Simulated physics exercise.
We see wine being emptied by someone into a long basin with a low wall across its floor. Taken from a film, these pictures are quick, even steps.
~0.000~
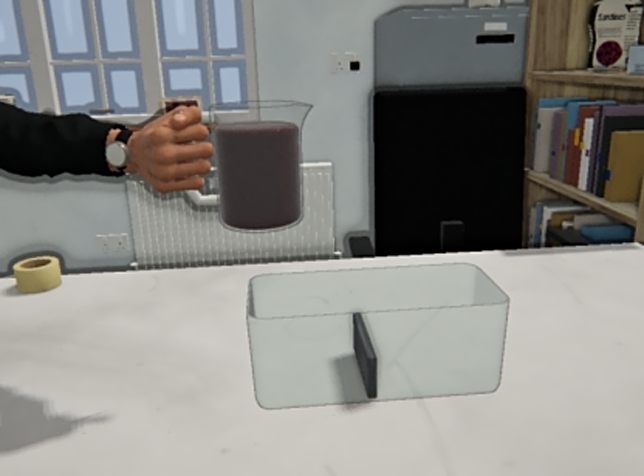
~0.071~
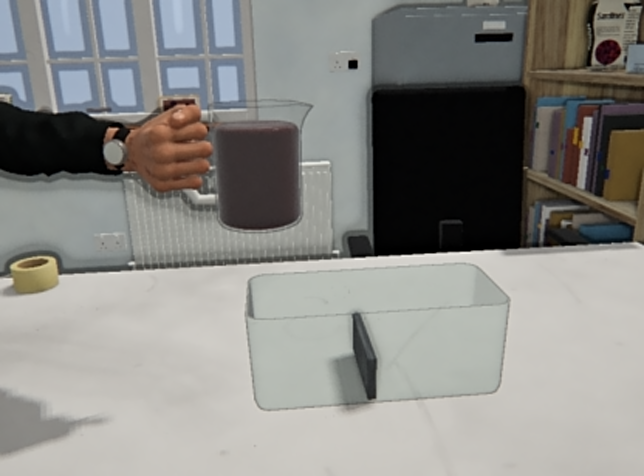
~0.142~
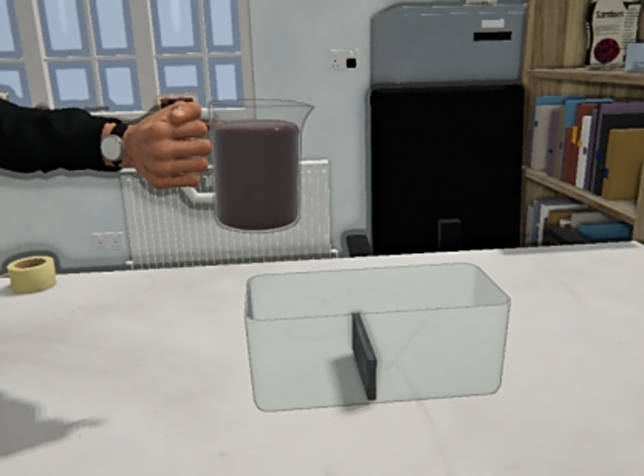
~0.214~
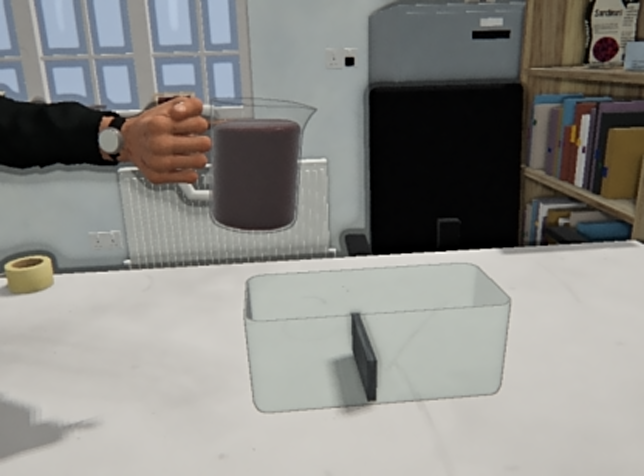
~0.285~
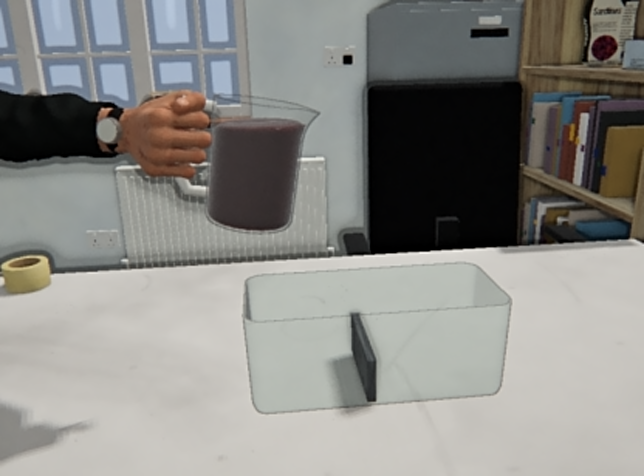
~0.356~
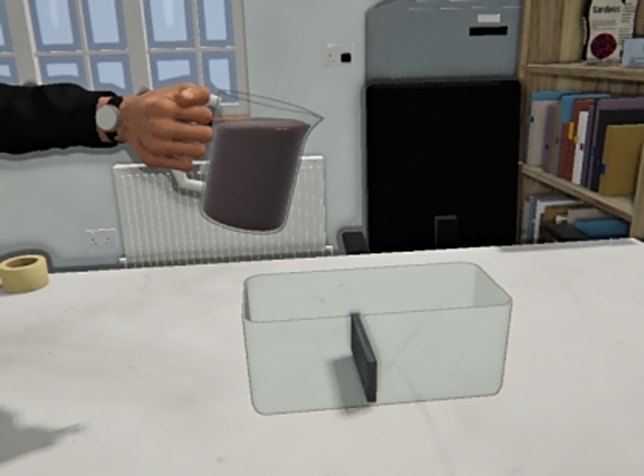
In the video, a hand holds a clear jug of dark purplish liquid above and to the left of a long transparent basin with a low dark divider, keeping it nearly upright before gradually tilting it to the right.
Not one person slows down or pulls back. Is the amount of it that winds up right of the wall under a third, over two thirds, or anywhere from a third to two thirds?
In the end it is over two thirds.
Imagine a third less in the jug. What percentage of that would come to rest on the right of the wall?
It works out near 80 percent.
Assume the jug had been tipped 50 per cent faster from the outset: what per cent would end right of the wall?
I'd say close to 85 %.
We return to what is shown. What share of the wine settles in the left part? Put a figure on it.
Around 10 %.
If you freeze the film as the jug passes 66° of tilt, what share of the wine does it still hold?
Amount still in: Approx. 85 %.
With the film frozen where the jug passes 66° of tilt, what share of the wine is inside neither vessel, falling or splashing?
10 per cent.
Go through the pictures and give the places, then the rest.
In the first picture, it leans 0°; its right rim is at (313, 104); the wine meets the walls at (214, 128) and (299, 125); the long basin's rim runs from (249, 297) to (492, 282); the wall's top is at (364, 335).
In the second picture, it leans 1°; its right rim is at (313, 104); the wine meets the walls at (213, 127) and (298, 124).
In the third picture, it leans 2°; its right rim is at (315, 105); the wine meets the walls at (213, 126) and (300, 124).
In the fourth picture, it leans 6°; its right rim is at (317, 108); the wine meets the walls at (214, 126) and (301, 123).
In the fifth picture, it leans 10°; its right rim is at (320, 111); the wine meets the walls at (214, 129) and (306, 123).
In the sixth picture, it leans 15°; its right rim is at (324, 117); the wine meets the walls at (214, 133) and (310, 122).
A moment on, the jug is tipped part way and 84 per cent is still to pour, 0 is left of the wall and 4 right of it.
Next, the jug is tipped right over and 32 per cent is still to pour, 0 is left of the wall and 47 right of it.
Then the jug is tipped right over and 2 per cent is still to pour, 8 is left of the wall and 86 right of it.
Later the jug is tipped right over and 0 per cent is still to pour, 12 is left of the wall and 87 right of it.
Finally, 12 per cent lies left of the wall, 87 right of it and 1 outside.
